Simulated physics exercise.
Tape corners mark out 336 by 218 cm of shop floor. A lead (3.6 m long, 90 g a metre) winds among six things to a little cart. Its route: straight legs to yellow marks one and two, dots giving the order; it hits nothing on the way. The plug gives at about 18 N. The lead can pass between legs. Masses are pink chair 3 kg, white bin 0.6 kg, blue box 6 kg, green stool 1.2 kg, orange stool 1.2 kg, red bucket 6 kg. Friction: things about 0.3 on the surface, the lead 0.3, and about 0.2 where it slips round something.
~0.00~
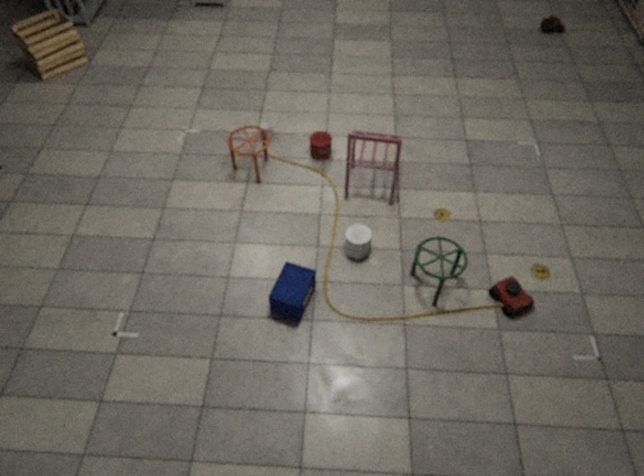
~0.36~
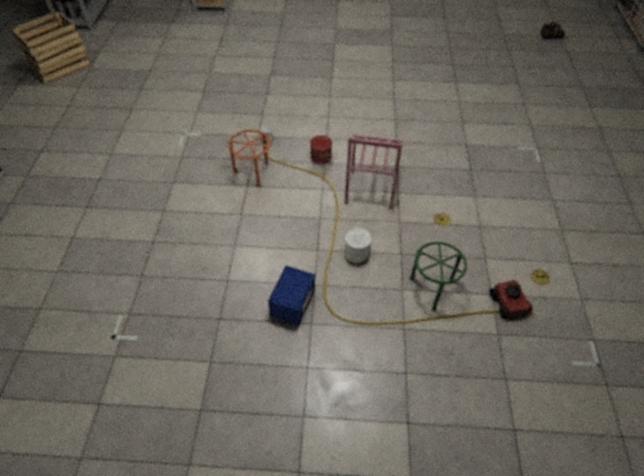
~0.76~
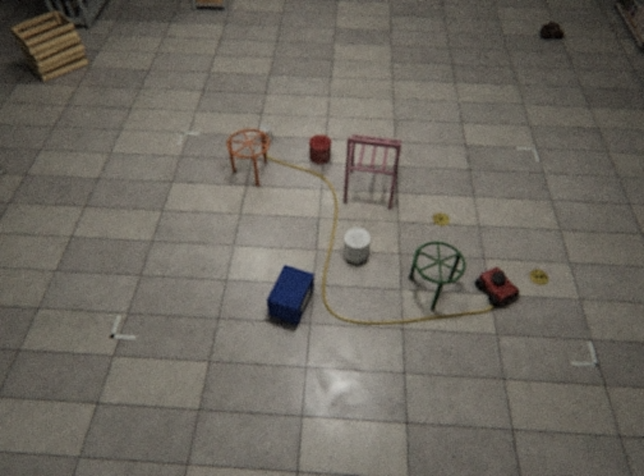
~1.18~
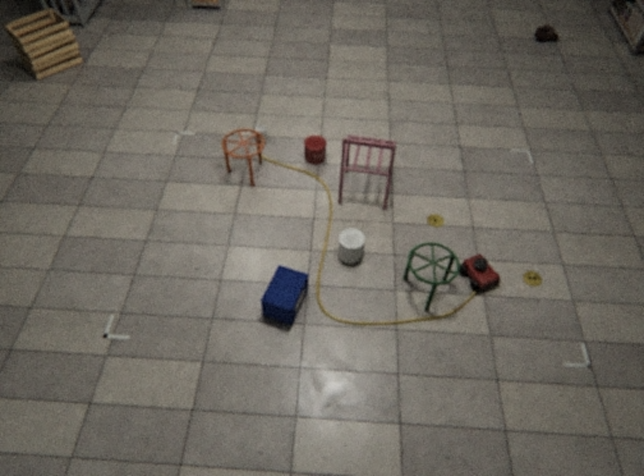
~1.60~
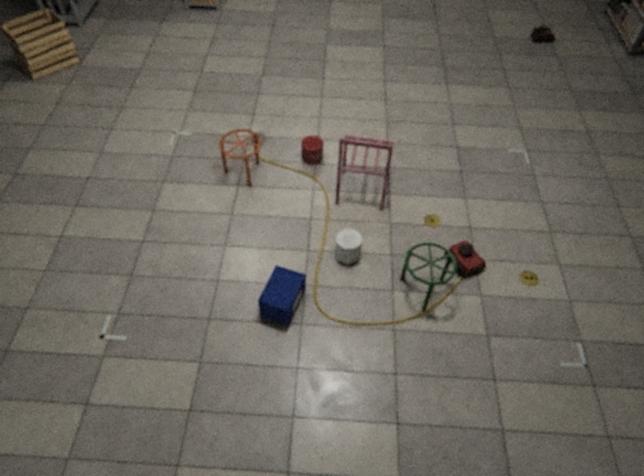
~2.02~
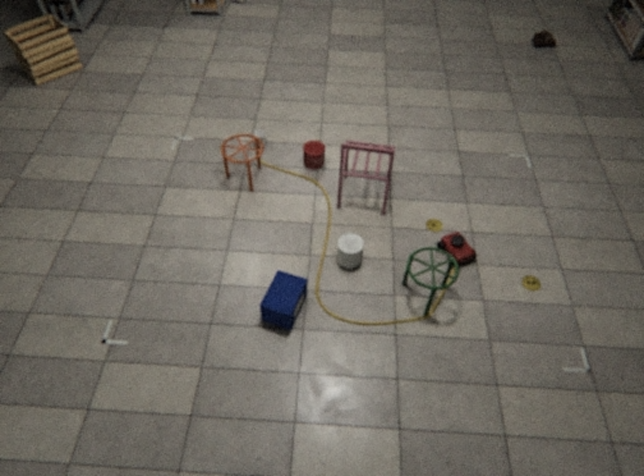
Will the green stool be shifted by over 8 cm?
The green stool stays put.
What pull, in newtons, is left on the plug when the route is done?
About 0 N.
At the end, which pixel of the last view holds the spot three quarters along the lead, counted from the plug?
Around (430, 314).
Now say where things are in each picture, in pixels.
Green stool (441, 257); marks (442, 215) (540, 272); lead runs through (336, 191) (329, 258) (367, 319) (465, 309); cart (514, 305), in the first frame.
Lead runs through (328, 262) (465, 314); cart (512, 308), in the second frame.
Lead runs through (327, 262) (464, 314); cart (500, 295), in the third frame.
Lead runs through (322, 262); cart (482, 281), in the fourth frame.
Lead runs through (319, 263); cart (468, 266), in the fifth frame.
Green stool (433, 267); lead runs through (328, 200) (321, 267) (367, 323); cart (459, 257), in the sixth frame.
After 3.0 s, cart at (437, 228), lead slack at the fixed end; nothing else has moved.
After 3.9 s, cart at (466, 243), lead slack at the fixed end; nothing else has moved.
After 4.9 s, cart at (502, 265), lead slack at the fixed end; nothing else has moved.
After 5.8 s, cart at (531, 282), lead slack at the fixed end; nothing else has moved.
After 6.2 s, cart at (531, 282), lead slack at the fixed end; green stool 0 cm off its start at (433, 267).
